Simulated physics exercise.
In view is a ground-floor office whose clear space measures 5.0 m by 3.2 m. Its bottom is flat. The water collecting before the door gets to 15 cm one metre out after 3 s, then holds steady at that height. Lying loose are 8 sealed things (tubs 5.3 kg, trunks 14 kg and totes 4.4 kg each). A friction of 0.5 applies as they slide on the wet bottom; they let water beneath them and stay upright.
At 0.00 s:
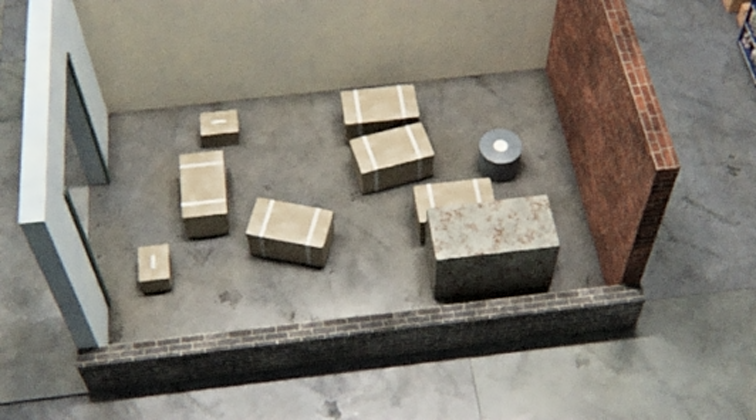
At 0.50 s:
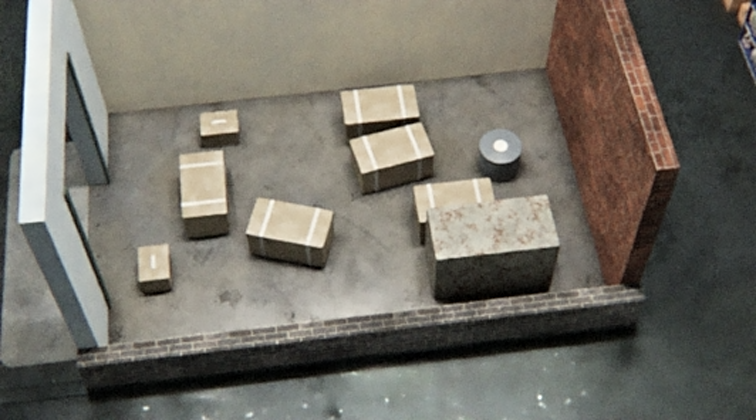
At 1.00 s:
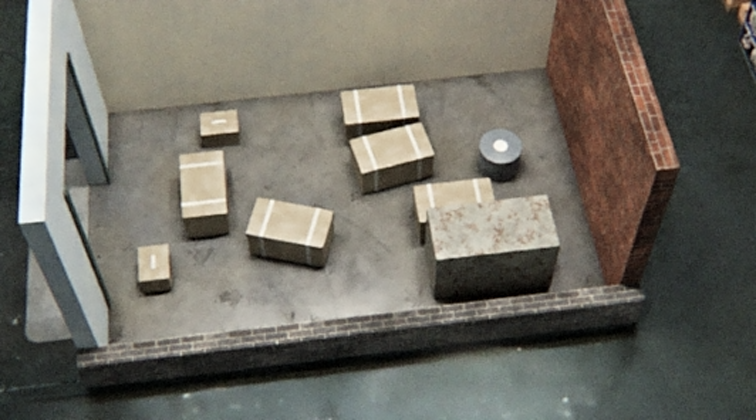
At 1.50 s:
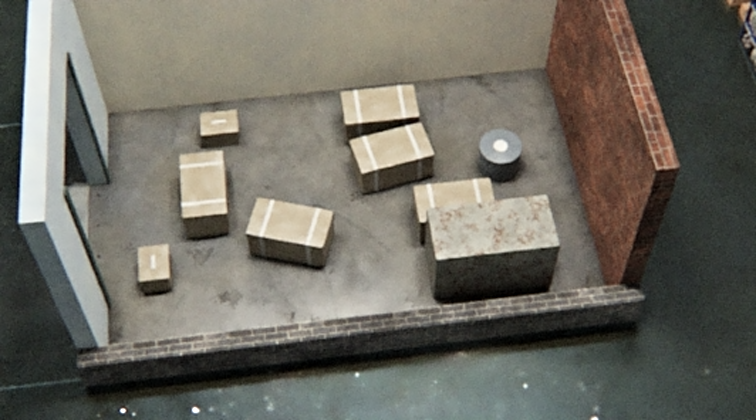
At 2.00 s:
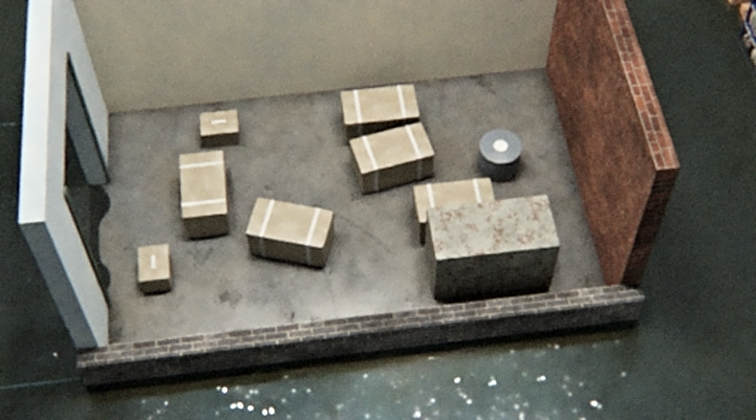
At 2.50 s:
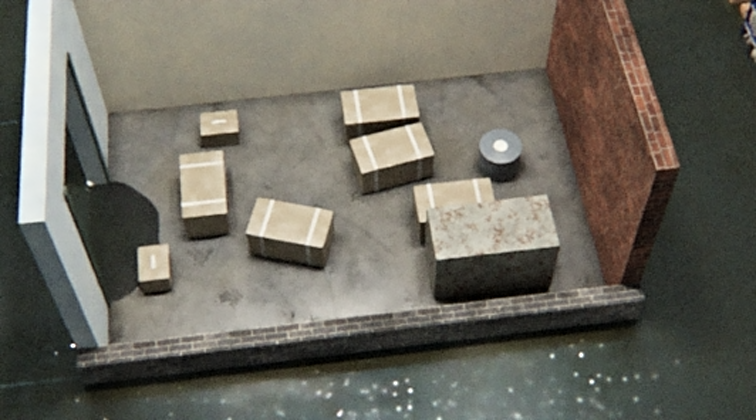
In a walled room with scattered boxes, dark water surrounds the walls and enters at left.
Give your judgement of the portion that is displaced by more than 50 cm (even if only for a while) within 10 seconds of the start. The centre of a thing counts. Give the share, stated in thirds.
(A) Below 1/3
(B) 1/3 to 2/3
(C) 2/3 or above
C, 2/3 or above.
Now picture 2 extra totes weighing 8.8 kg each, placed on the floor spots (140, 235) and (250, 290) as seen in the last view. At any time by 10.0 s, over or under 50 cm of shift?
Note: Item 1 exceeds the limit; item 2 exceeds the limit.
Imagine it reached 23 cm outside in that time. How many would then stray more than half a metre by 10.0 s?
Count: 8.
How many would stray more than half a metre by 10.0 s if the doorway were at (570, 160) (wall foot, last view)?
Count: 8.
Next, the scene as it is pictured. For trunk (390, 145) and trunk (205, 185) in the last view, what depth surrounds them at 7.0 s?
Some 3 cm at the first, some 7 cm at the second.
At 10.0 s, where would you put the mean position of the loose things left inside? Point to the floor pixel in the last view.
Roughly at (454, 166).
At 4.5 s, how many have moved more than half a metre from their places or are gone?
2.
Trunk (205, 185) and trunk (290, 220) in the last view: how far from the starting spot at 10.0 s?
Net displacement, in order: 300 cm; 200 cm.
After 3.5 s 0 of 8 are over 50 cm from their spots; 0 afloat.
After 4.5 s 2 of 8 are over 50 cm from their spots; 0 afloat.
After 7.0 s 4 of 8 are over 50 cm from their spots; 4 afloat.
After 10.0 s 6 of 8 are over 50 cm from their spots, and 7 have been at some point; 8 afloat.
